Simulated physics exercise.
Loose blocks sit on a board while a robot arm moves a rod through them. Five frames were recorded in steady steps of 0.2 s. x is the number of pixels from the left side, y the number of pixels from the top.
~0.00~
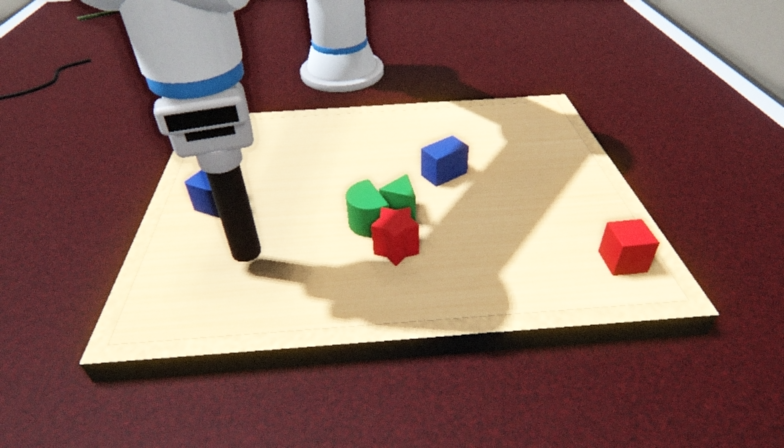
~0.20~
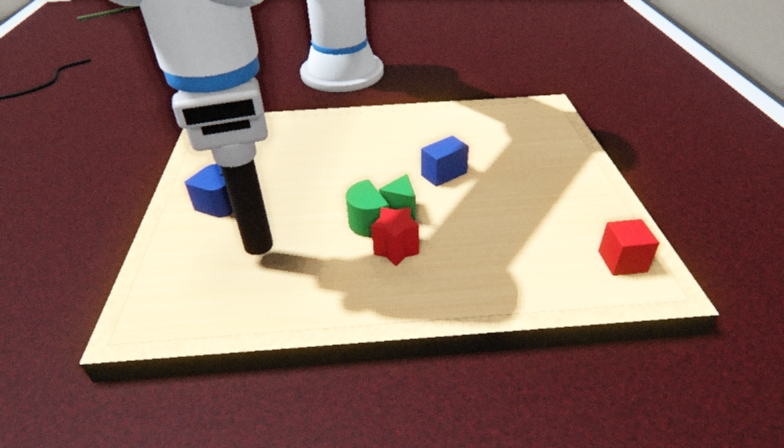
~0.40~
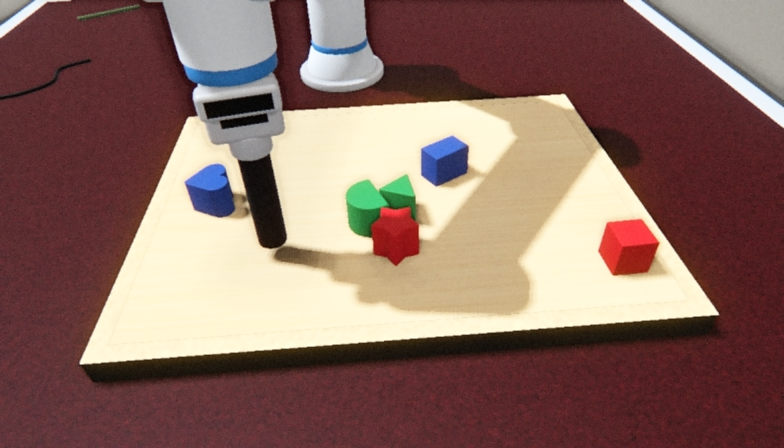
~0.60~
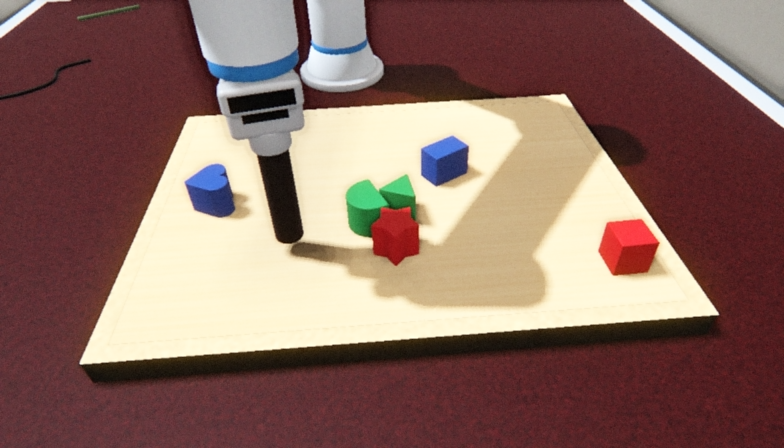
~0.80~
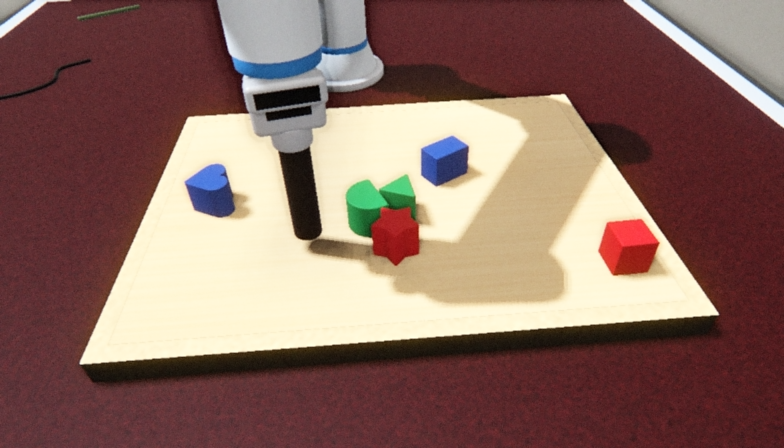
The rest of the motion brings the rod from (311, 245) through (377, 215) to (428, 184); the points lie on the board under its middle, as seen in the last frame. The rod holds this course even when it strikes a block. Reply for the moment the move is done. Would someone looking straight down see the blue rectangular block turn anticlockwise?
Short answer: Yes.
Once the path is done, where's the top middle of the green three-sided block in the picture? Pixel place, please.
The centre of its top will be at (475, 174).
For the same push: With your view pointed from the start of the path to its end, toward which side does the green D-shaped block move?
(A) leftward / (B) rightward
(B)
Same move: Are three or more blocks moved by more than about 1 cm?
I believe so.
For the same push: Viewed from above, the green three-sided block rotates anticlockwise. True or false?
That statement is not accurate.
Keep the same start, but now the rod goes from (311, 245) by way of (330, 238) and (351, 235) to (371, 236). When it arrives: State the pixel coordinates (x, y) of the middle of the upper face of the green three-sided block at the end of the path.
The middle of its upper face will lie at (414, 178).
The first path, step by step. One third of the way, rod at (355, 212); green D-shaped block at (383, 185); green three-sided block at (414, 182), turned 30° clockwise.
Two thirds of the way, rod at (396, 192); green D-shaped block at (425, 169), turned 15° clockwise; green three-sided block at (455, 174), turned 60° clockwise.
At the end, rod at (429, 171); green D-shaped block at (460, 159), turned 65° clockwise; red star-shaped block unmoved; green three-sided block at (475, 174), turned 105° clockwise; blue rectangular block at (466, 137), turned 55° anticlockwise.
